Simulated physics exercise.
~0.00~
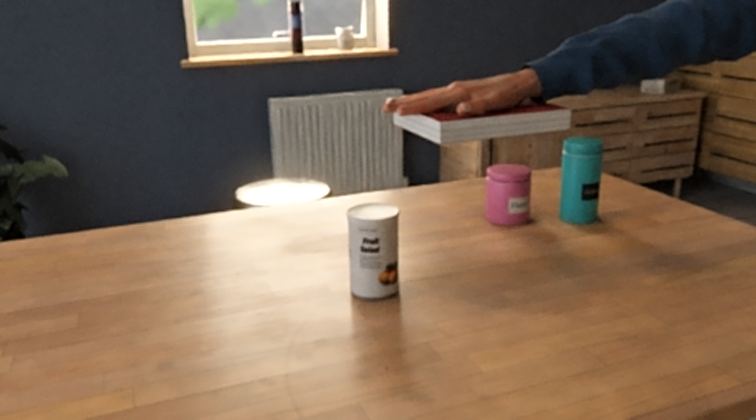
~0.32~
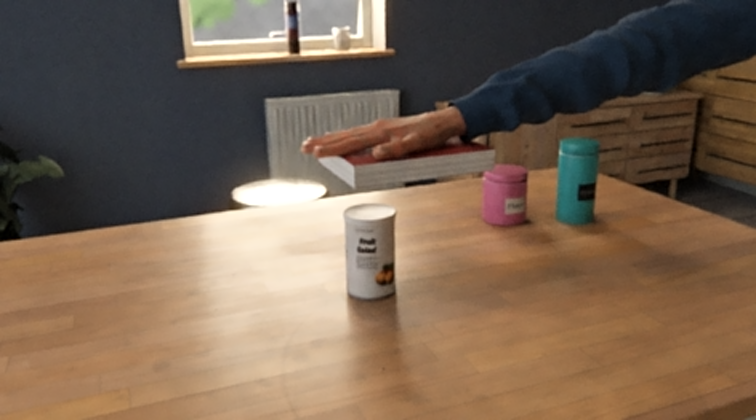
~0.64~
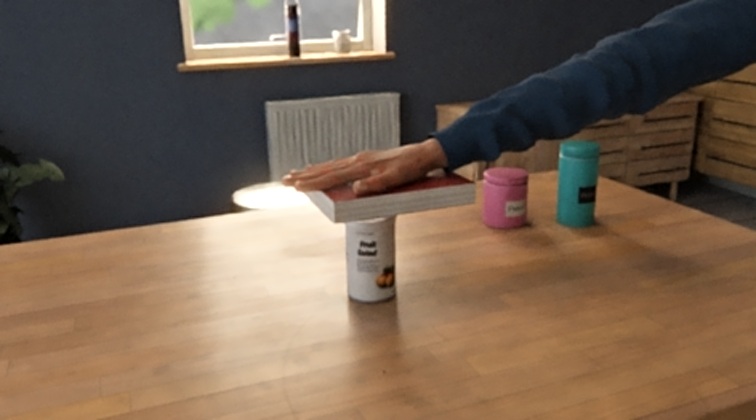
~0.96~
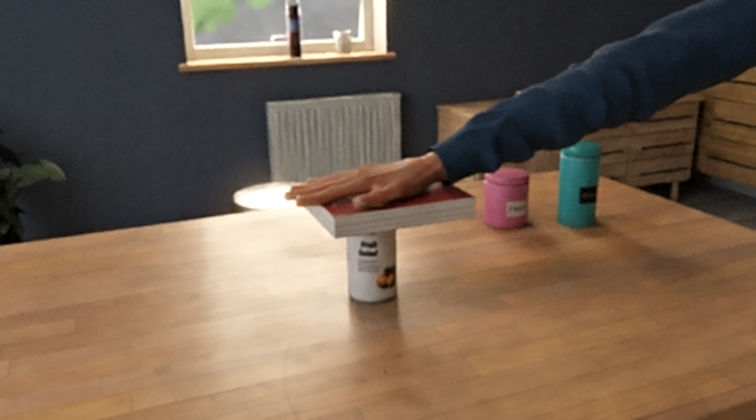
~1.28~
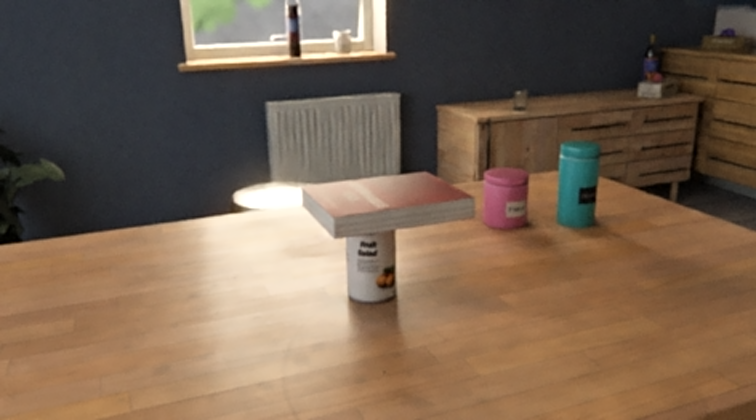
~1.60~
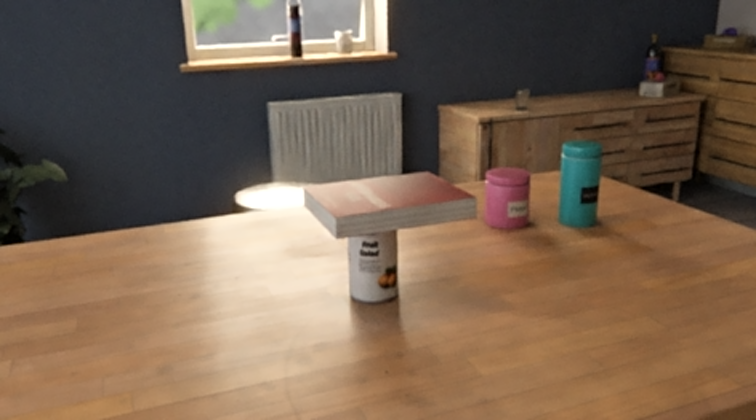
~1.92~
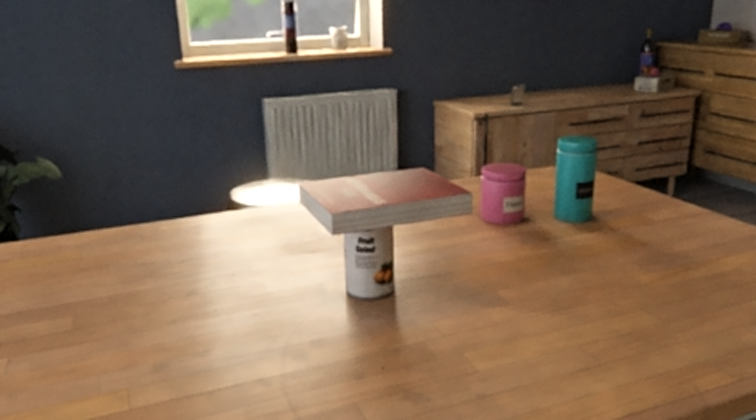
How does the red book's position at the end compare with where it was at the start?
At the start the red book was held up in the air under a hand, to the right of the white tin. By the end it was further left and lower, resting on top of the tin.
